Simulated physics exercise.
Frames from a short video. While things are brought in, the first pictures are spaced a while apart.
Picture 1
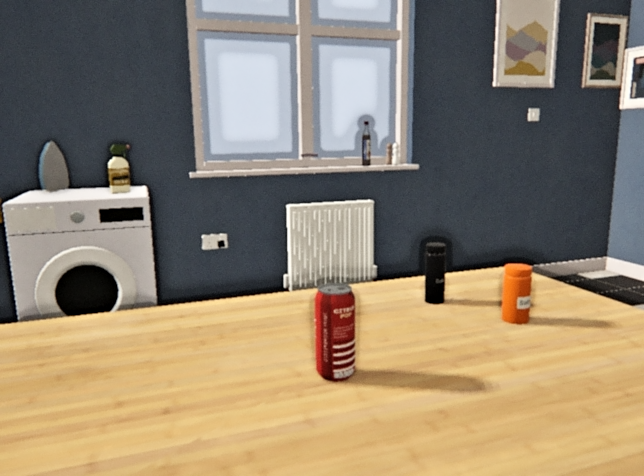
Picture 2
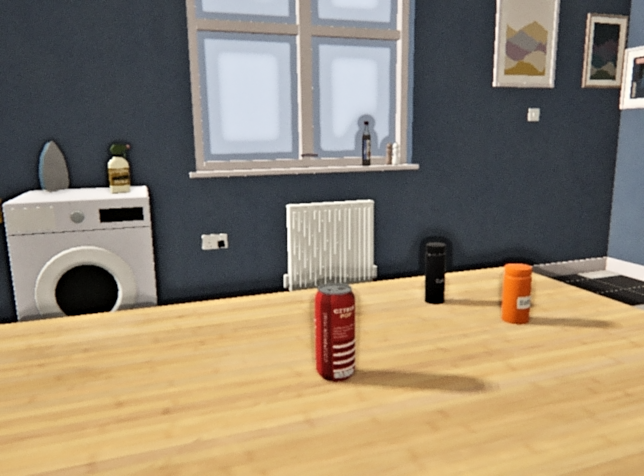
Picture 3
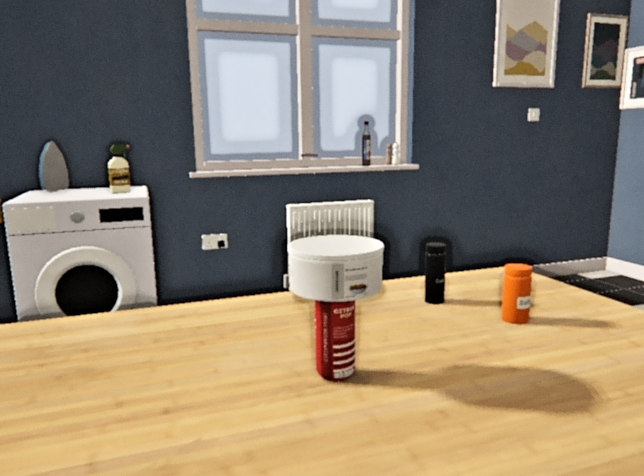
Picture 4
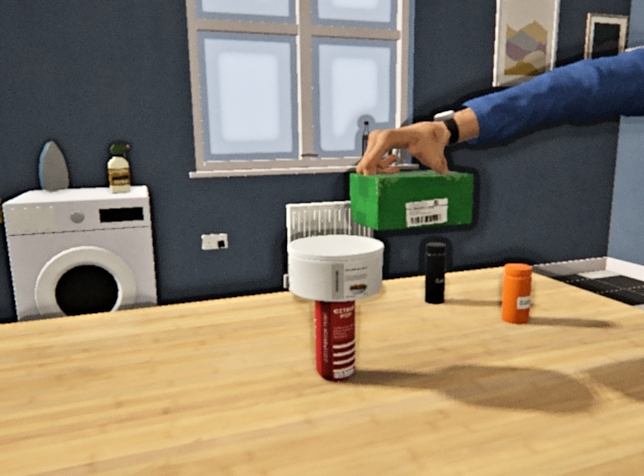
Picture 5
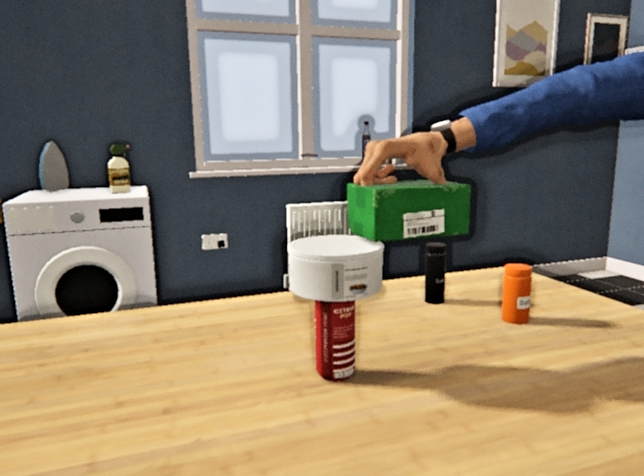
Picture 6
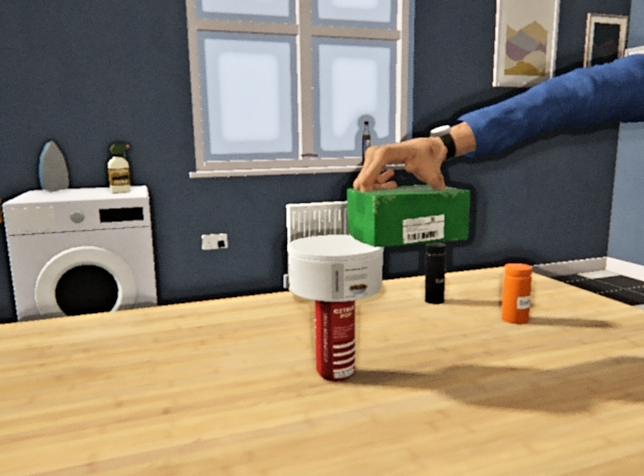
On a wooden table, a red can stood near a black shaker and an orange container; a white round tub appeared on top of the can, then a hand lowered a green box slightly above it.
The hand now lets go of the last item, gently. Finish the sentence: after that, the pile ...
The pile collapses.
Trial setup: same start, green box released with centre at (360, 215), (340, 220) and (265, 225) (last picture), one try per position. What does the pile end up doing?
Well, on the first go it stays steady, on the second it stays steady, and on the third it tumbles down.
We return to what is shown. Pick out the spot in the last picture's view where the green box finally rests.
Roughly at pixel (397, 318).
Then, 0.30 s after the last picture, green box now fallen.
Then, 0.40 s after the last picture, things are still on the move.
Then, 1.40 s after the last picture, nothing new.
At rest, fallen, green box; the other 4 in place. Seen from the same camera at the end, green box near (397, 317). The pile comes apart.
